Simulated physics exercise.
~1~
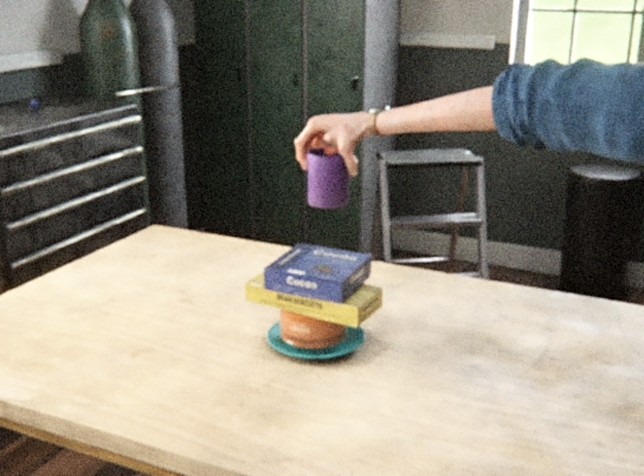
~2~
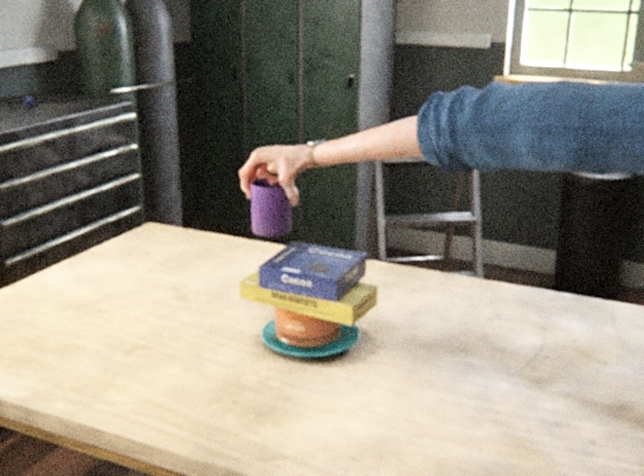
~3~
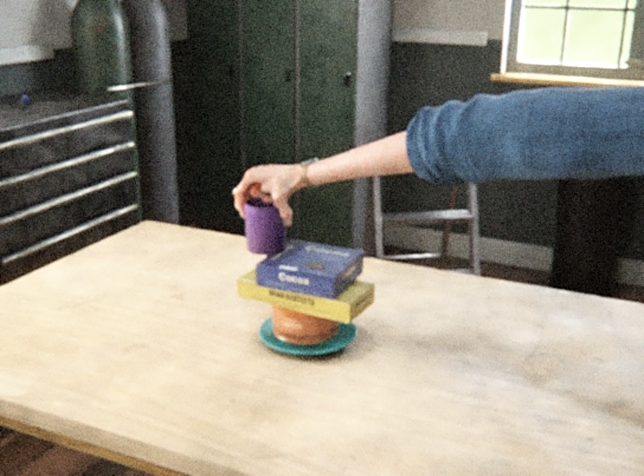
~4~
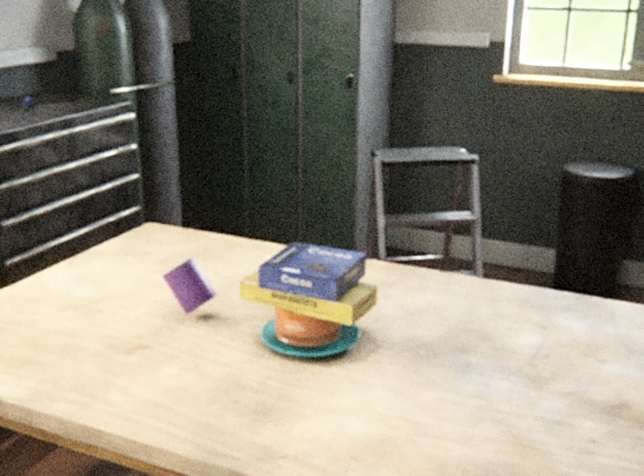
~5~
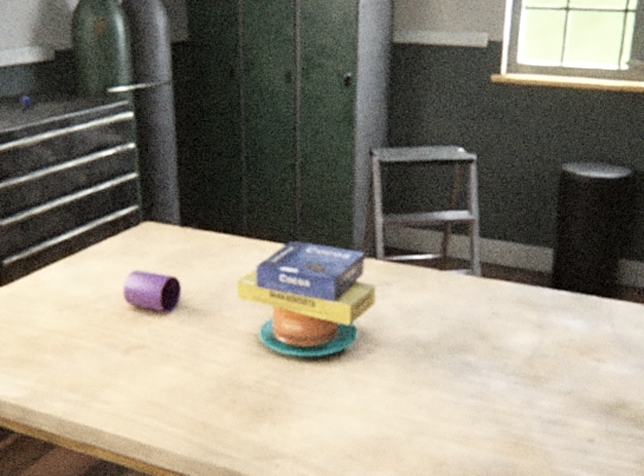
A purple cup, held by a hand reaching in from the right, moves left and down to the left edge of stacked blue and yellow packets on an orange tub and turquoise plate; released, it tumbles off and ends lying on its side on the table, the stack still standing.
